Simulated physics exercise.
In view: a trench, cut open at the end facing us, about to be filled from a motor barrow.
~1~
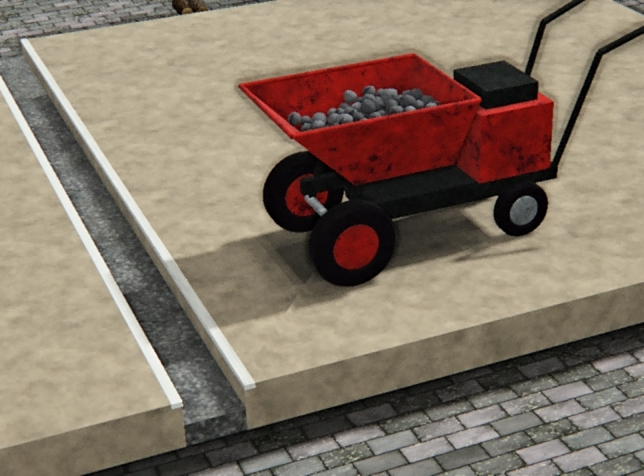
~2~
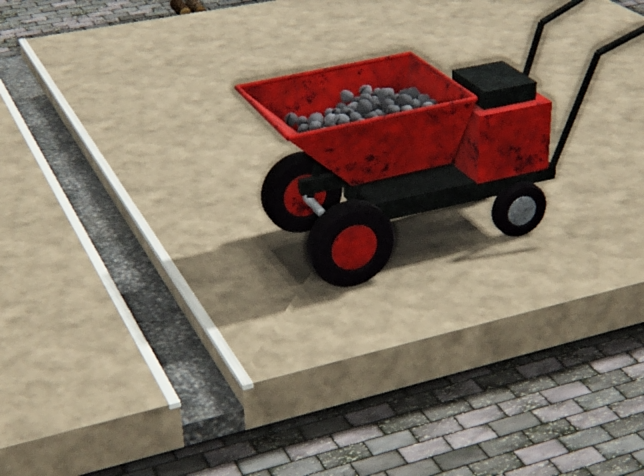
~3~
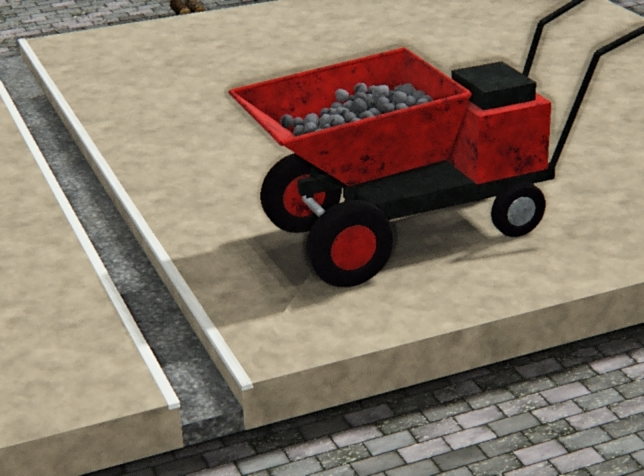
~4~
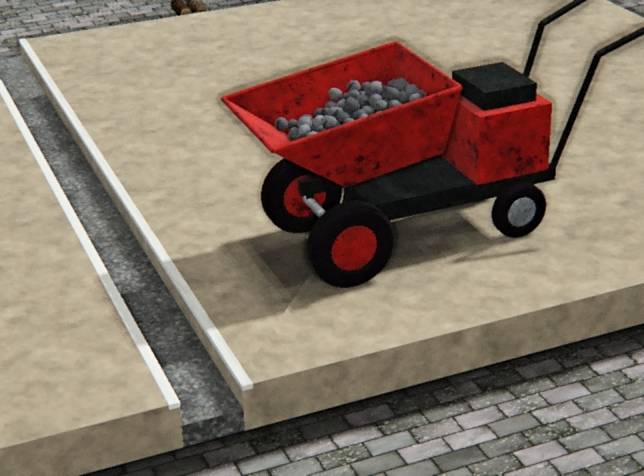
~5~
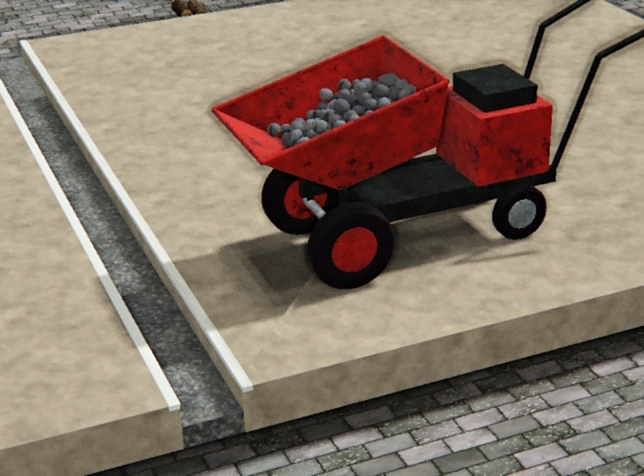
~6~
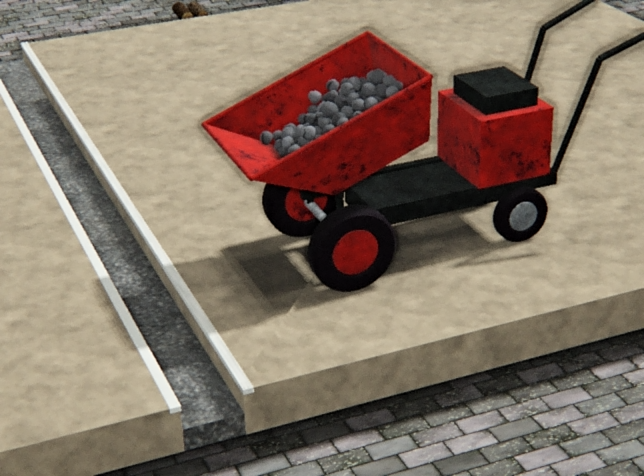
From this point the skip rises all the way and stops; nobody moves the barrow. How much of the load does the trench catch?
Over half.
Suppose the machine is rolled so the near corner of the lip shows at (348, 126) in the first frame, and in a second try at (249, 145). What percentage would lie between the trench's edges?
About 40 per cent, then about 40 per cent.
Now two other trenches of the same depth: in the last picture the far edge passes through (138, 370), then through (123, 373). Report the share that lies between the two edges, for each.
In order: Some 80 per cent, then some 80 per cent.
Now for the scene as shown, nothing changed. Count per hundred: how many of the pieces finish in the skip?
Around 20 per cent.
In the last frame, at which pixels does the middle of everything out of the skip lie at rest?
Somewhere around (149, 305) in the final view.
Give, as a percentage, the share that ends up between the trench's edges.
About 70 %.
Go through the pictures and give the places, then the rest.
In the first picture, lip of the skip near (292, 137), level; top of the load near (382, 116), round cobbles; first edge of the trench near (224, 345); far edge near (154, 362), the trench under half as wide as the skip, and shallow for its width.
In the second picture, lip of the skip near (288, 138), level; top of the load near (388, 105).
In the third picture, lip of the skip near (282, 143), tipped barely; top of the load near (383, 103).
In the fourth picture, lip of the skip near (273, 151), tipped a little; top of the load near (390, 103).
In the fifth picture, lip of the skip near (263, 163), tipped a little; top of the load near (381, 100).
In the sixth picture, lip of the skip near (252, 179), tipped clearly; top of the load near (369, 98); first edge of the trench near (223, 349); far edge near (153, 366).
Shortly afterwards, skip tipped steeply; the whole lot in the skip.
Next, skip tipped right over; near two thirds in the skip; a little short of the trench; near a third in or heaped over the trench.
Some moments later, skip tipped right over; near a quarter in the skip; only a few short of the trench; near two thirds in or heaped over the trench; a little beyond it.
In the end, skip tipped right over; near a quarter in the skip; only a few short of the trench; near two thirds in or heaped over the trench; a little beyond it.
